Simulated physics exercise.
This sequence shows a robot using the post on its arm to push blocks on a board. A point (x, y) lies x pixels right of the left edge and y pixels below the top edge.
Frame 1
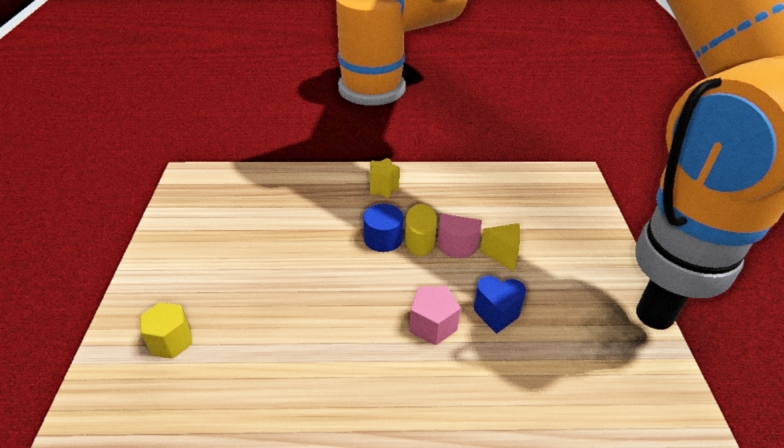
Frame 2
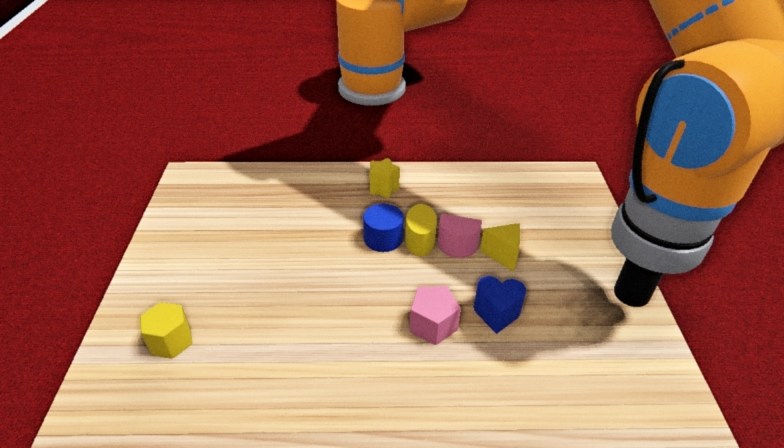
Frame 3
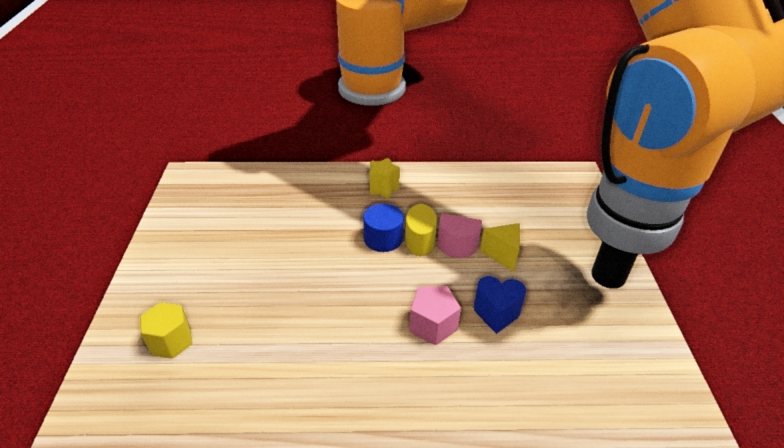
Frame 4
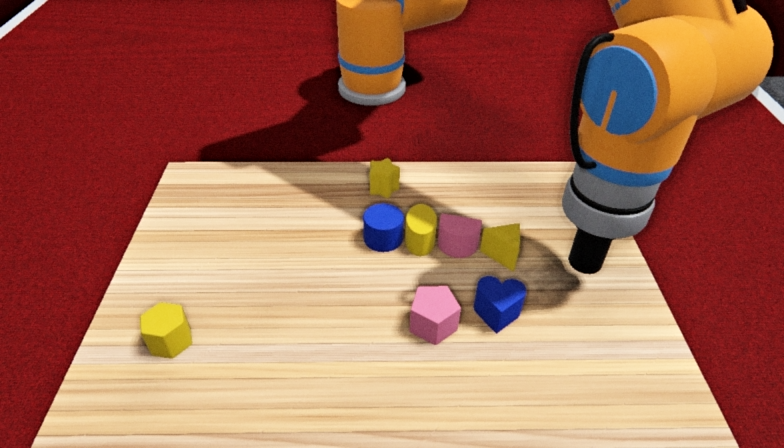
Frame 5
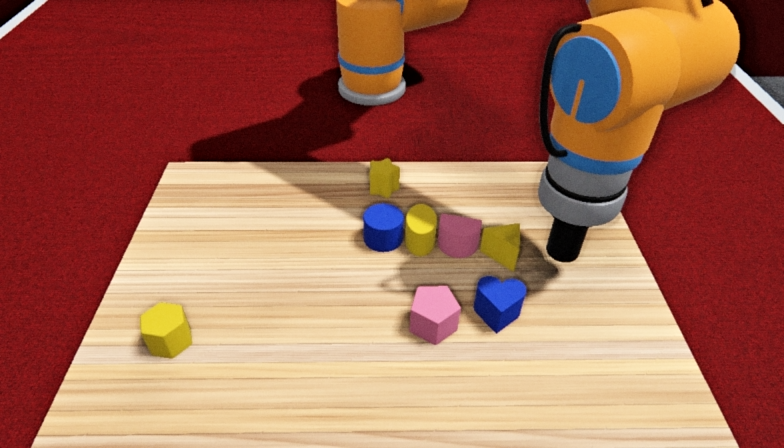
The clip opens with an orange robot arm holding a black post at the right edge of a wooden board scattered with yellow, blue and pink blocks. The arm moves steadily left and toward the far side, bringing the post near the yellow three-sided block, while all the blocks stay still.
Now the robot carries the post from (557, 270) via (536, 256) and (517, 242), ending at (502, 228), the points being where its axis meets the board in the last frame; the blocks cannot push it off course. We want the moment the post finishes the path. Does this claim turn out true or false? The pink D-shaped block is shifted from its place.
Verdict: False.
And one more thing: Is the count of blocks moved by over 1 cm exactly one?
Yes
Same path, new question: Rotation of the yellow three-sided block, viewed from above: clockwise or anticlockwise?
It goes round opposite to clock hands.
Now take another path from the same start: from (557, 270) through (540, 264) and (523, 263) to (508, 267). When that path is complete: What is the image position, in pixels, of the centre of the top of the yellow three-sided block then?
My best guess is (488, 229).
The first path, step by step. Halfway along, post (530, 232); yellow three-sided block (504, 231), turned 15° anticlockwise.
At the end, post (505, 211); pink D-shaped block not moved; yellow three-sided block (495, 224), turned 60° anticlockwise.
